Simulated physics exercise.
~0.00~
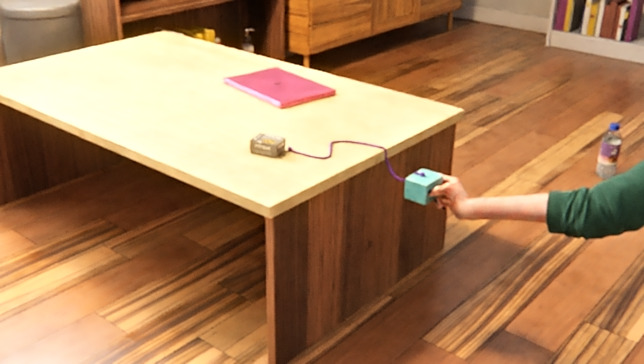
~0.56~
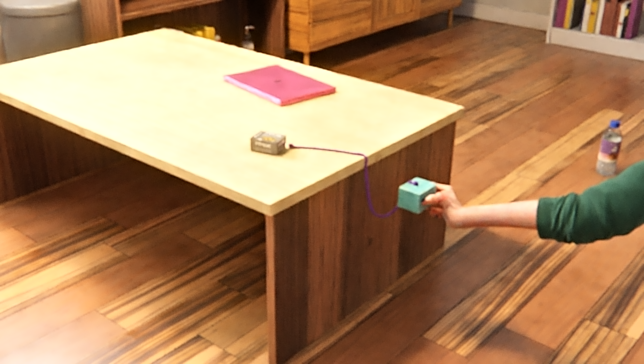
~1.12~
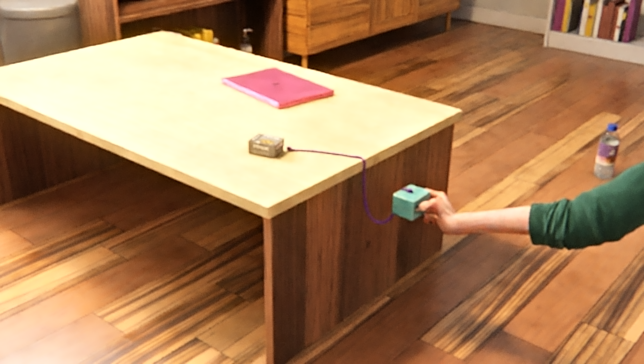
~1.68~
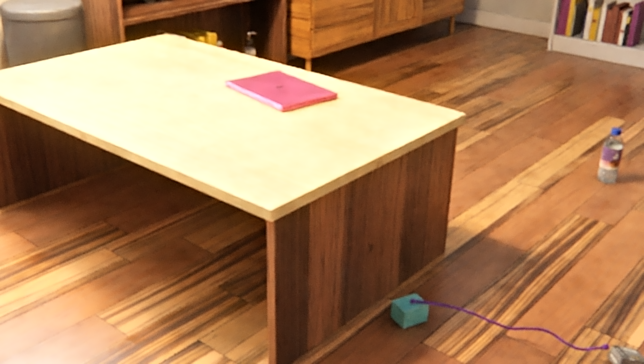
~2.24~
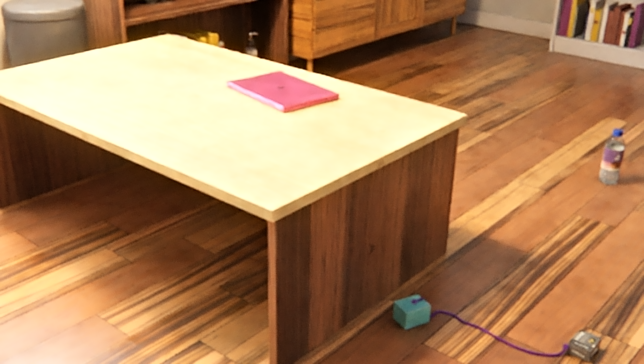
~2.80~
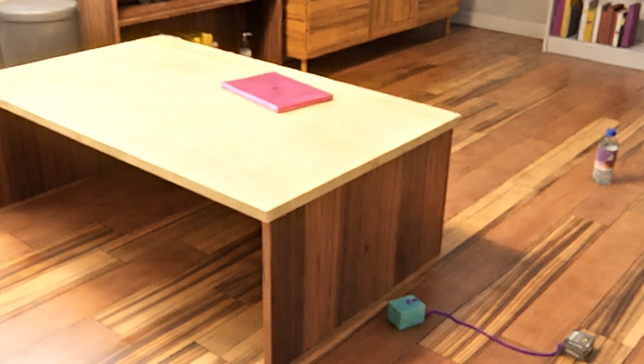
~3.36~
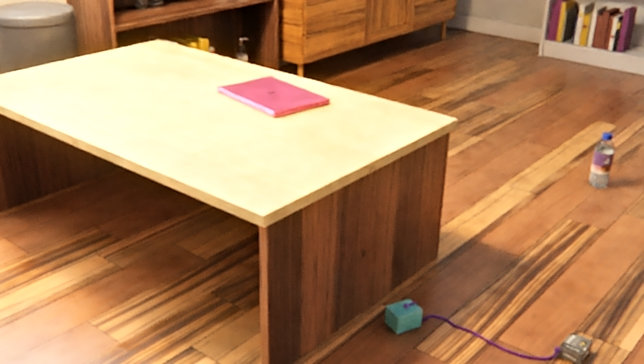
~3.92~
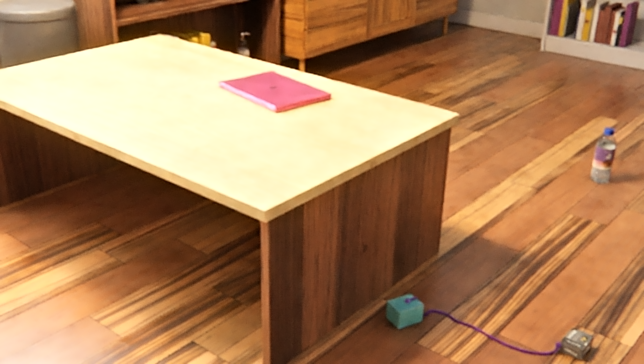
A hand in a green sleeve holds a turquoise block beside the right end of a pale-topped wooden desk, seen from slightly above in a room with a striped wood floor. A purple shoelace runs from the block to a small grey box on the desktop, near a pink laptop, while a bottle stands on the floor at right. The hand shifts the block slightly left and down, and the lace sags. Then the block is down on the floor, and the box has followed it over the edge. The box shifts slightly left and rests right of the block, still joined by the lace, while the laptop stays put.
